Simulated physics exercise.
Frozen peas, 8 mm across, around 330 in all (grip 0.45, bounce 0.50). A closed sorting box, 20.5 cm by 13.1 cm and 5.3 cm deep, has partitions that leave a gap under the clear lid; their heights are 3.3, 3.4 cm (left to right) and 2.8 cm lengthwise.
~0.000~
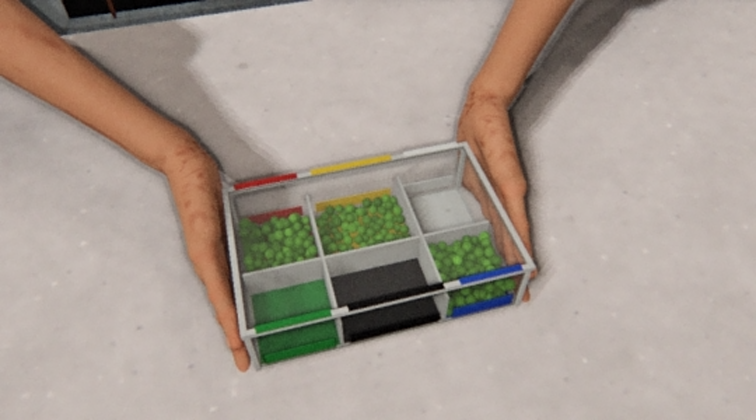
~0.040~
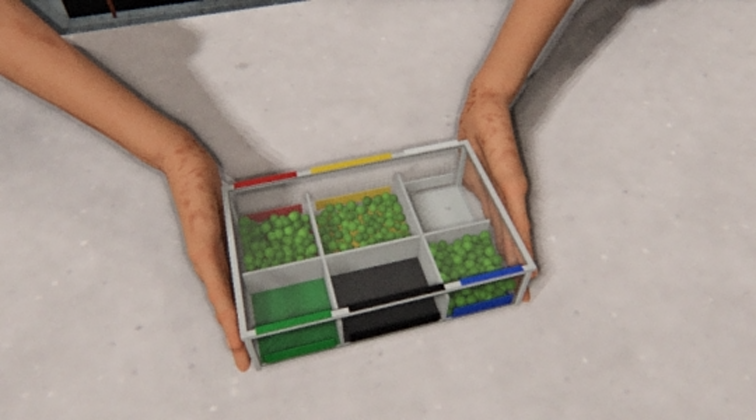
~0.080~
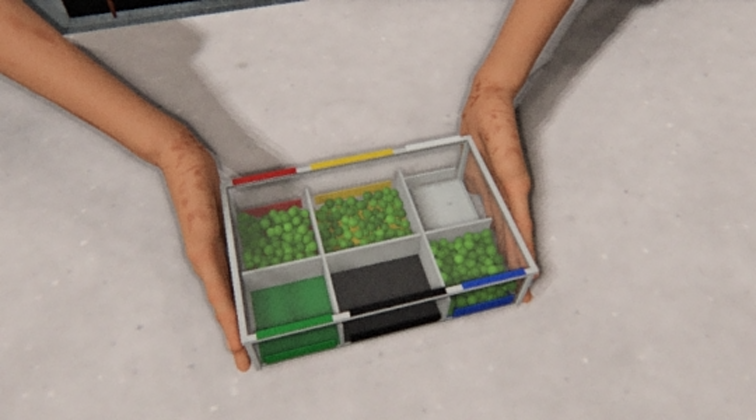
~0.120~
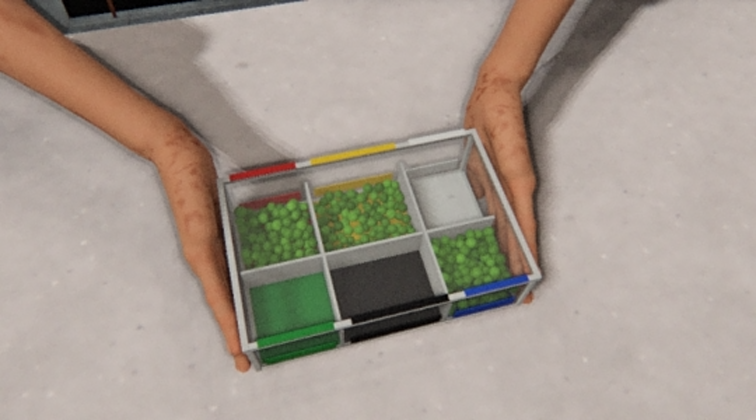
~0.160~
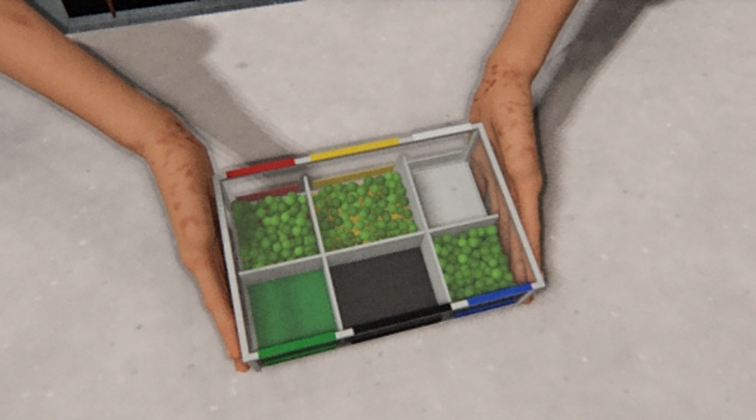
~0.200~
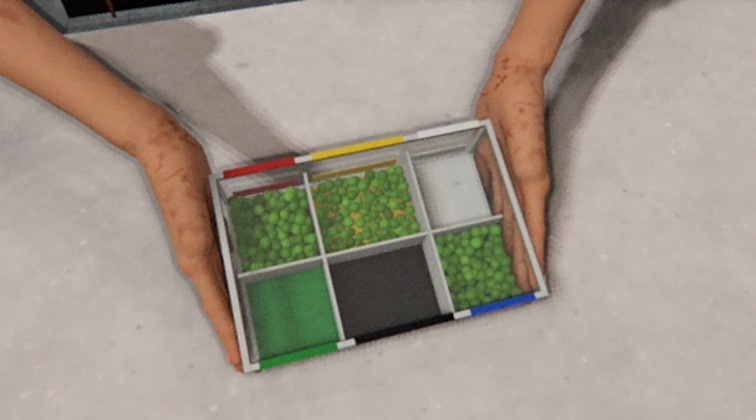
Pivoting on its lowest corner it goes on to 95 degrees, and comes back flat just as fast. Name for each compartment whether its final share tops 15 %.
Red below, blue above, green above, yellow below, white below, black above.
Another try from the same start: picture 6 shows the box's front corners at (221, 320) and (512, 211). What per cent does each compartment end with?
Red 70; blue 5; green 5; yellow 20; white 0; black 0.
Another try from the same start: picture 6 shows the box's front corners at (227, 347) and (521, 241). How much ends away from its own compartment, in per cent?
It would be near 55 per cent.
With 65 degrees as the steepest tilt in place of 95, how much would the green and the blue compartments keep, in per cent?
Then: Green 10; blue 35.
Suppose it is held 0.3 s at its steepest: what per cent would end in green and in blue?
Green 30, blue 35.
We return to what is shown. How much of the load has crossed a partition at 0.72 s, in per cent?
About 30 per cent.
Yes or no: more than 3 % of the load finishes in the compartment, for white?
White no.
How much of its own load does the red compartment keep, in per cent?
About 20 per cent.
Then, at 0.72 s, tilt 94 degrees; red 20 %, blue 35 %, green 20 %, yellow 20 %, black 10 %.
After 1.06 s, tilt 39 degrees; red 10 %, blue 35 %, green 25 %, yellow 5 %, black 25 %.
Then, at 1.50 s, tilt 0 degrees; red 10 %, blue 35 %, green 25 %, yellow 5 %, black 25 %.
At rest (2.0 s), red 10 %, blue 35 %, green 25 %, yellow 5 %, white 0 %, black 25 %.
